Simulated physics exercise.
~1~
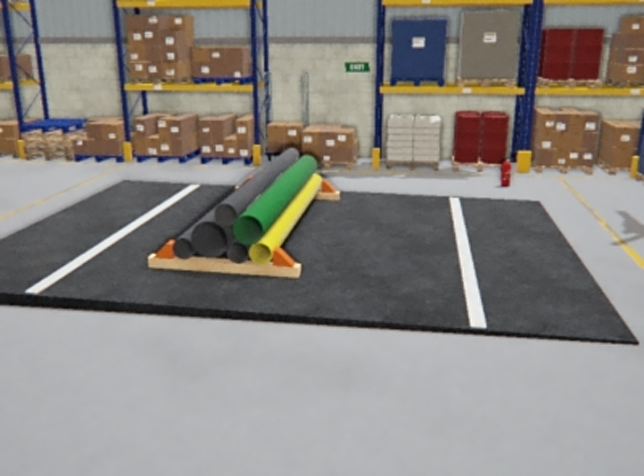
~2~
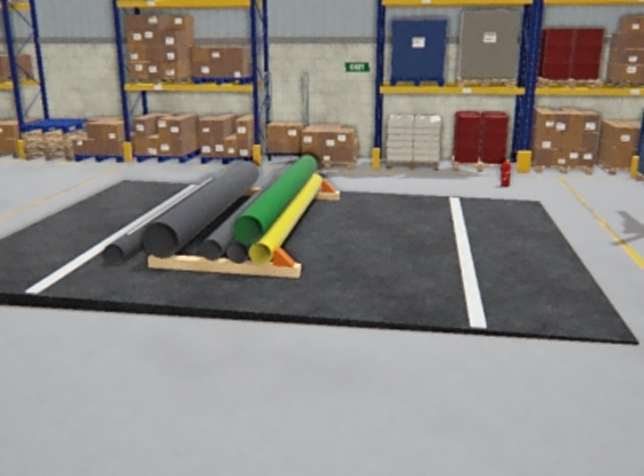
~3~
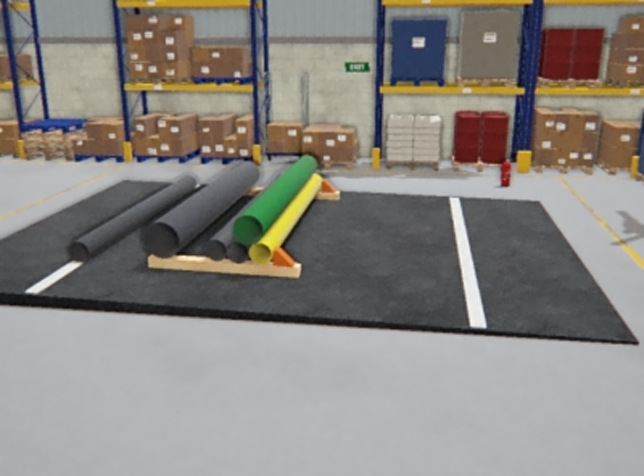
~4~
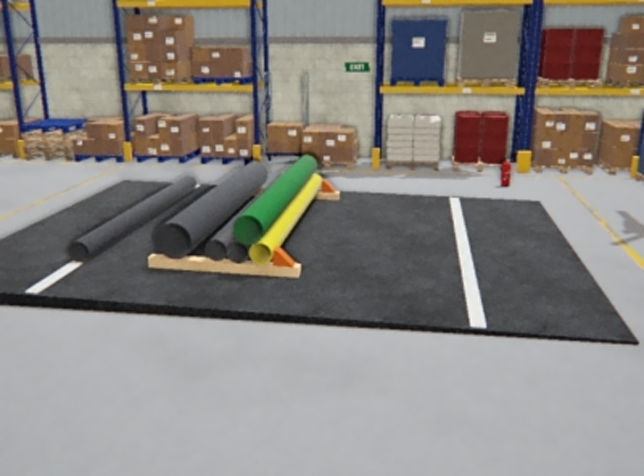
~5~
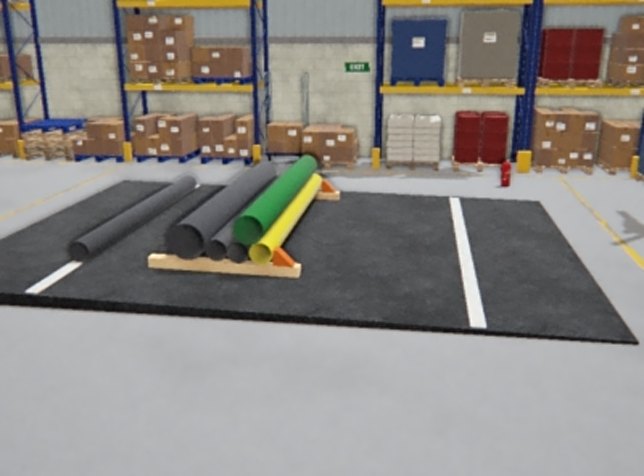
The footage shows a stack of dark, green and yellow pipes on wooden bearers in a warehouse. Dark pipes shift left and one rolls off onto the black pad, stopping over the left white line, while another settles back rightward; green and yellow stay in place.
